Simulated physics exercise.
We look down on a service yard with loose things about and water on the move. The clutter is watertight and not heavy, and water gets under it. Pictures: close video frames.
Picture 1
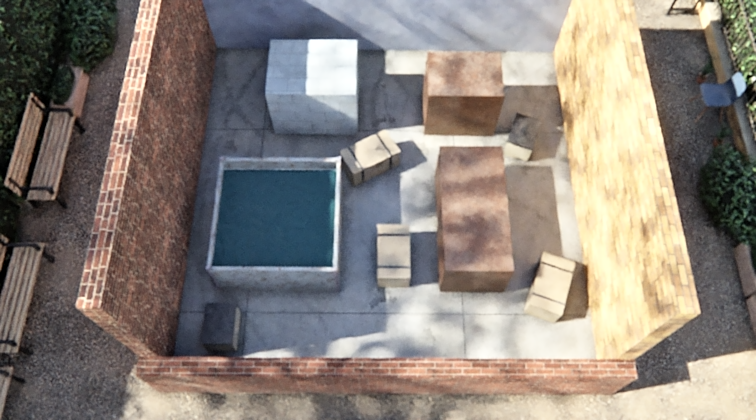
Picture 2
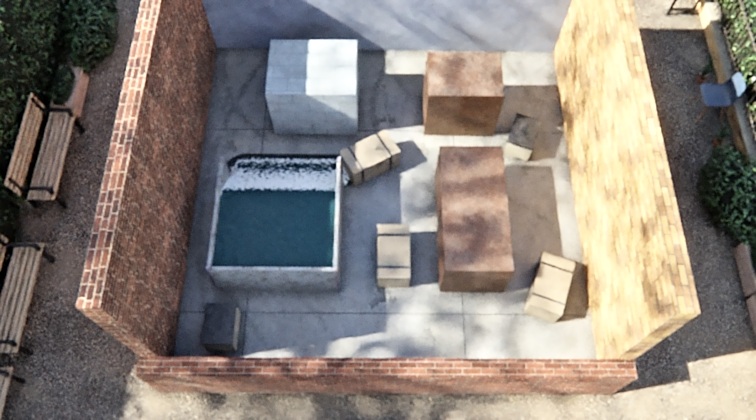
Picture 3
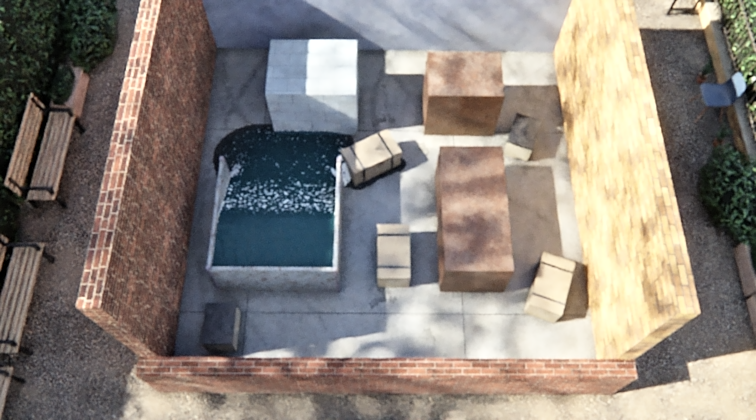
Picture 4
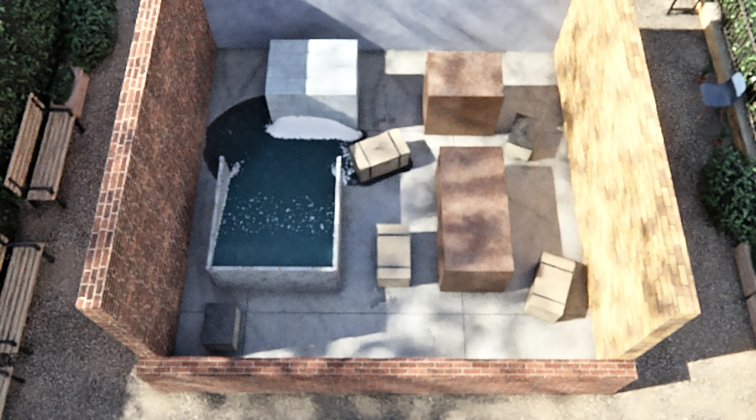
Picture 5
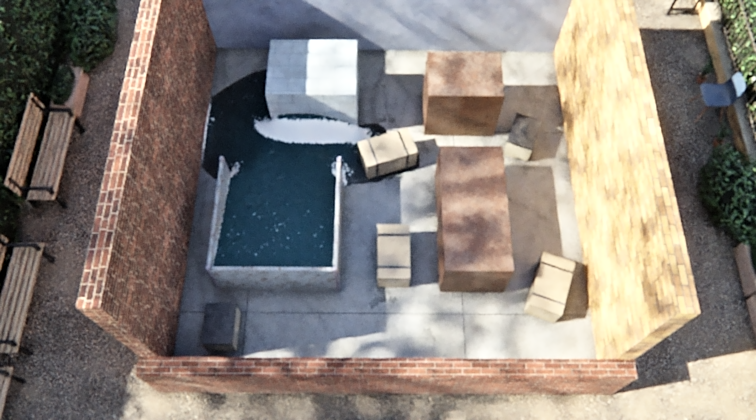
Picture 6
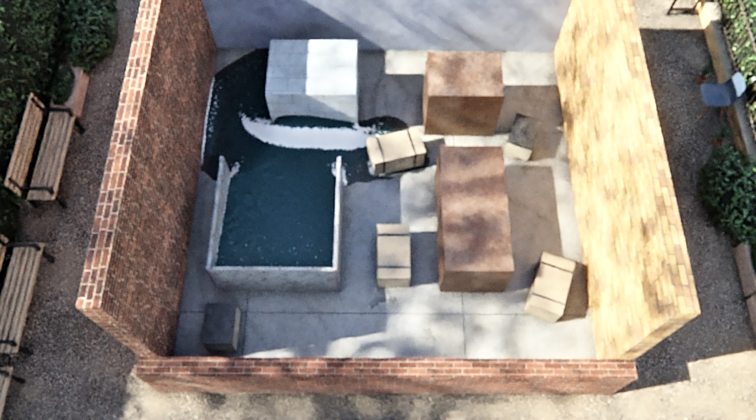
The clip opens on a brick-walled yard with a still tank of dark water among scattered blocks and crates. The tank's far side gives way and water pours out, spreading around the pale block and leaving white foam. The nearest crate turns and shifts slightly right, while the others stay put.
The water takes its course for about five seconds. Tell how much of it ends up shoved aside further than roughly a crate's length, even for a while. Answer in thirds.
One to two thirds.
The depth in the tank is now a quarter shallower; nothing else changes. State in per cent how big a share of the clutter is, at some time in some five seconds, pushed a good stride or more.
Something like 40 % of the loose things.
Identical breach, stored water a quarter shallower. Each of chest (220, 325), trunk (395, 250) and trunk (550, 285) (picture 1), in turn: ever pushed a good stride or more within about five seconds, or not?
Note, listed order: Didn't cover it / didn't cover it / didn't cover it.
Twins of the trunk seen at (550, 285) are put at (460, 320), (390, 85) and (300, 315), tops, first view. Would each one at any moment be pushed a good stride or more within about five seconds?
As listed: Less than that, yes, no.
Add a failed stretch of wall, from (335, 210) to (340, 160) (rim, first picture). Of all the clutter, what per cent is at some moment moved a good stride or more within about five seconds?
Result: Close to 100 %.
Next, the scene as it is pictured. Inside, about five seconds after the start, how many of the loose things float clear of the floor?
By my count, 2.
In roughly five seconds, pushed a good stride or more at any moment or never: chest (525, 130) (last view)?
From what I can tell, carried that far.
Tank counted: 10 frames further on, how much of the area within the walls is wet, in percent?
Roughly 50 %.
A moment on, 1 of 5 are well off their spots; 0 afloat.
Next, 2 of 5 are well off their spots; 2 afloat.
Later, 2 of 5 are well off their spots; 2 afloat.
In the end, 2 of 5 are well off their spots, and 2 have been at some point; 2 afloat.
